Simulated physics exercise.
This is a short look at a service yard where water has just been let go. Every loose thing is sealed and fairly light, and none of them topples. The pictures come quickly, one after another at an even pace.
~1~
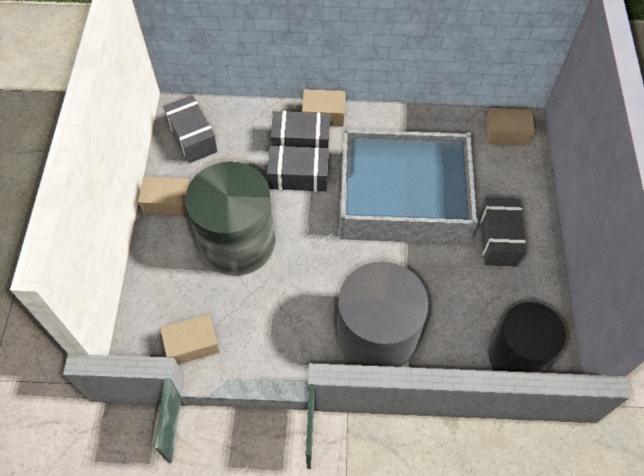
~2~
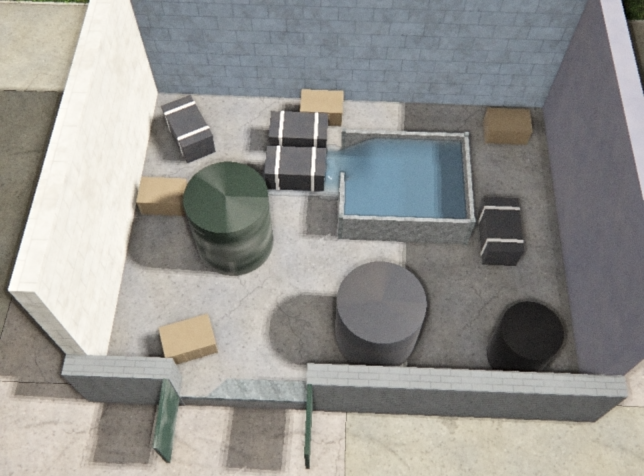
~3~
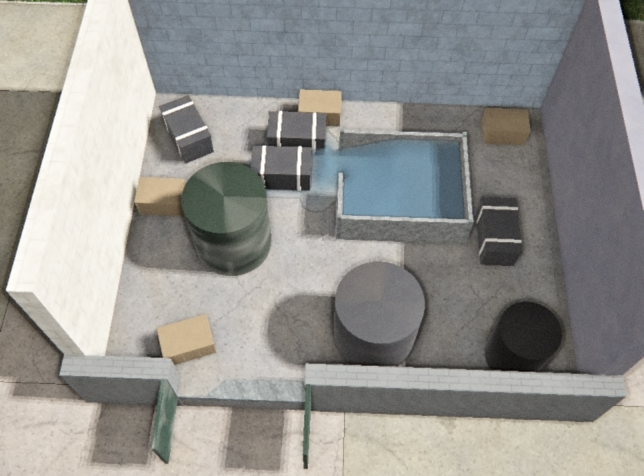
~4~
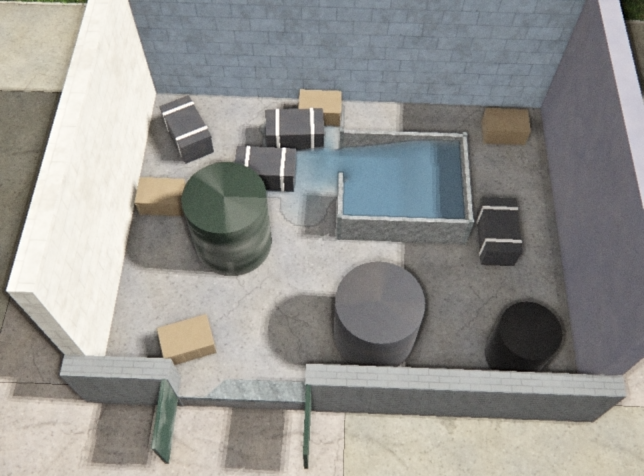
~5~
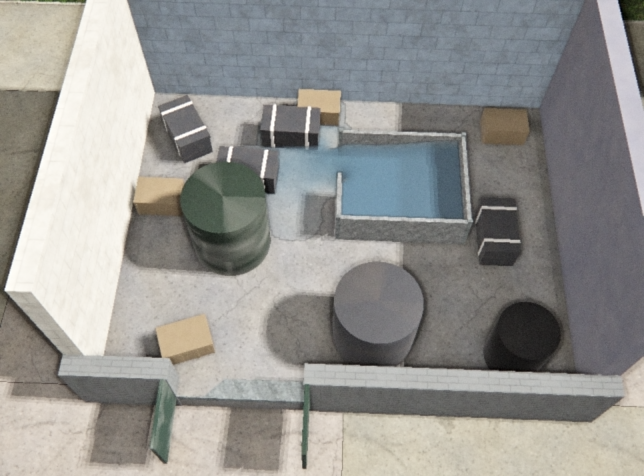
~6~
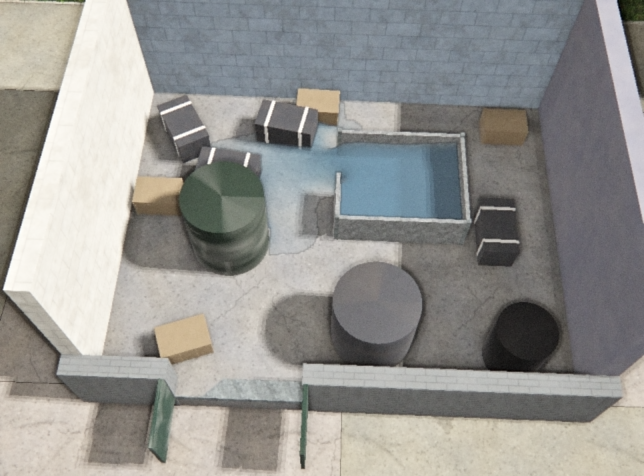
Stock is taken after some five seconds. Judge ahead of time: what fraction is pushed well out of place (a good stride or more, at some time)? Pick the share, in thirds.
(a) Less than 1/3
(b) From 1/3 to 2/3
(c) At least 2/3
Answer: B.
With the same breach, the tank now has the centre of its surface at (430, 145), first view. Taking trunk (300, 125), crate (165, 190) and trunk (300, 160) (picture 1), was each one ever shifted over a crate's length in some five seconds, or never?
First displaced far, then displaced far, then displaced far.
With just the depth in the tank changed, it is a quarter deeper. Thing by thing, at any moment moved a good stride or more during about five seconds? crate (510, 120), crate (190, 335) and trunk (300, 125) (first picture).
Object 1: Didn't cover it. Object 2: Covered it. Object 3: Covered it.
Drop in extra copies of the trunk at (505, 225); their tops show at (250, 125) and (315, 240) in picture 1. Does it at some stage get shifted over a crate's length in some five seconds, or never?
Result by item: Gets dislodged / stays where it is.
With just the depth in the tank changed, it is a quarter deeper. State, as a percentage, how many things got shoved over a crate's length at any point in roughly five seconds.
Share: Close to 60 %.
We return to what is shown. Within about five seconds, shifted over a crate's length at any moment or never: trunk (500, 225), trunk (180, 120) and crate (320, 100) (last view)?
One after the other: No, pushed that far, less than that.
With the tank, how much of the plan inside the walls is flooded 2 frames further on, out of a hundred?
Estimate: About 25 %.
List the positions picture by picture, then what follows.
The first picture shows a trunk at (298, 161) rests on the ground; a trunk at (301, 125), on the bottom; 0 of 8 have shifted.
The second picture shows a trunk at (295, 160) rests on the ground; a trunk at (298, 125), on the bottom; 0 of 8 have shifted.
The third picture shows a trunk at (281, 160) rests on the ground, close to its start; a trunk at (297, 125), on the bottom; 1 of 8 have shifted.
The fourth picture shows a trunk at (265, 161), on the bottom, a stride from its start; a trunk at (295, 121) rests on the ground, close to its start; 2 of 8 have shifted.
The fifth picture shows a trunk at (246, 162) rests on the ground, a stride from its start; a trunk at (291, 119), on the bottom, close to its start; 2 of 8 have shifted.
The sixth picture shows a trunk at (227, 164) rests on the ground, a stride from its start; a trunk at (286, 116), on the bottom, close to its start; 2 of 8 have shifted.
A moment on, 1 of 8 are well off their spots; 0 afloat.
Next, 2 of 8 are well off their spots; 3 afloat.
Later, 3 of 8 are well off their spots; 3 afloat.
In the end, 4 of 8 are well off their spots, and 4 have been at some point; 3 afloat.
